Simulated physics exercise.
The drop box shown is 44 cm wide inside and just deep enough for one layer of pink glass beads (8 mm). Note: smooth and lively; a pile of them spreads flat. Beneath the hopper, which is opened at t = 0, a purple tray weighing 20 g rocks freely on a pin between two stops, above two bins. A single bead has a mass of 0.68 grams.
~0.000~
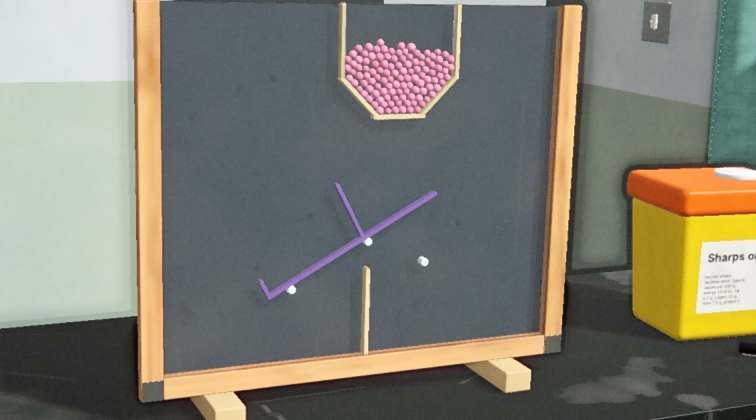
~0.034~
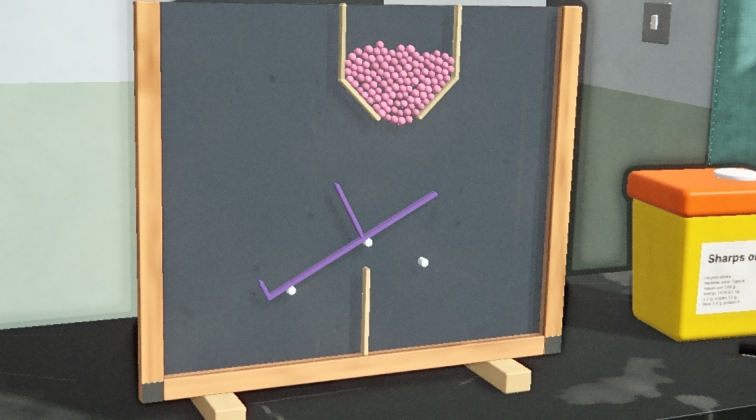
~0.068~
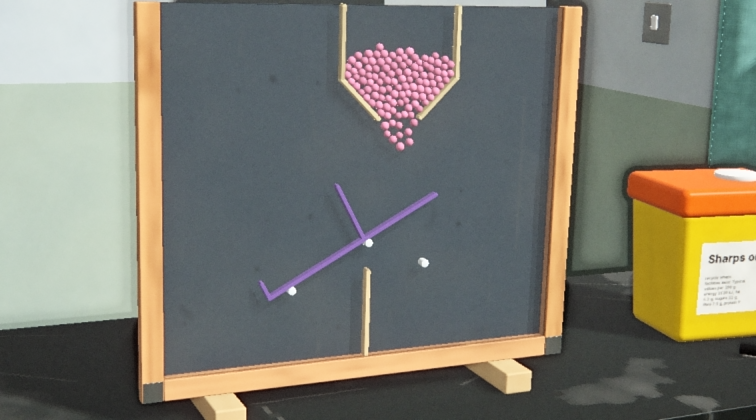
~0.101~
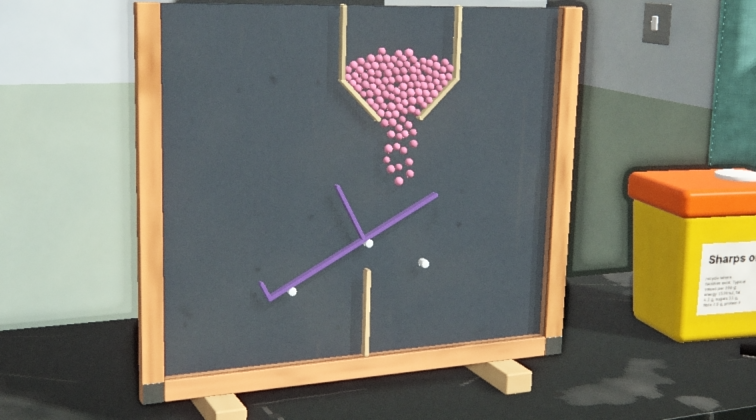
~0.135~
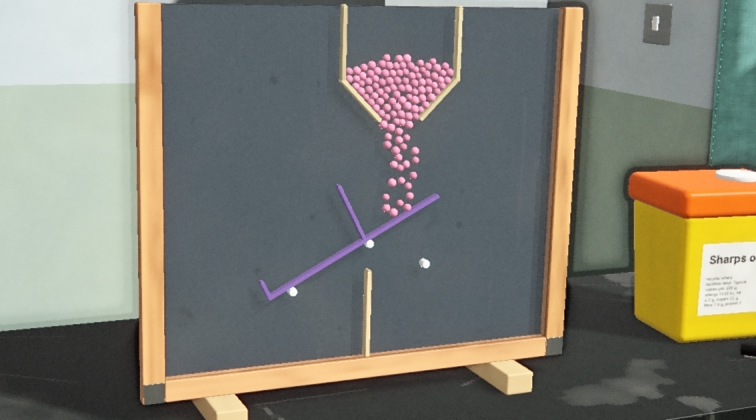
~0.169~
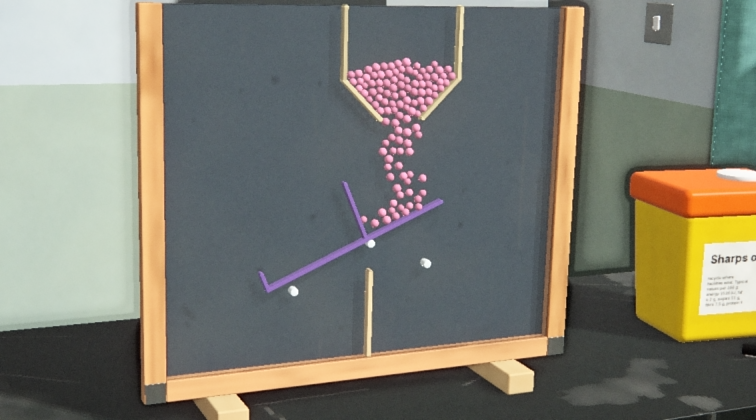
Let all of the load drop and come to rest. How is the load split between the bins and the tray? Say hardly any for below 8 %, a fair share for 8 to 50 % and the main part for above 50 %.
In the end right bin is going to hold over half the load; left bin is going to hold barely any; tray is going to hold a medium amount.
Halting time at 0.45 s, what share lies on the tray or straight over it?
About 55%.
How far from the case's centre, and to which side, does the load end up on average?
About 9 cm right.
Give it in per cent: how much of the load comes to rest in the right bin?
I'd put it at close to 80 per cent.
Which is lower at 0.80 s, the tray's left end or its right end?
Left.
After 0.25 s 55 % have left the hopper; tray right end down 2°; on or over it 50 %, past it to the left 0 %, to the right 0 %.
After 0.80 s 100 % have left the hopper; tray left end down 12°; on or over it 20 %, past it to the left 0 %, to the right 80 %.
Settled by 3.0 s, right bin 80 %, left bin 5 %, tray 15 %; tray left end down 28°.
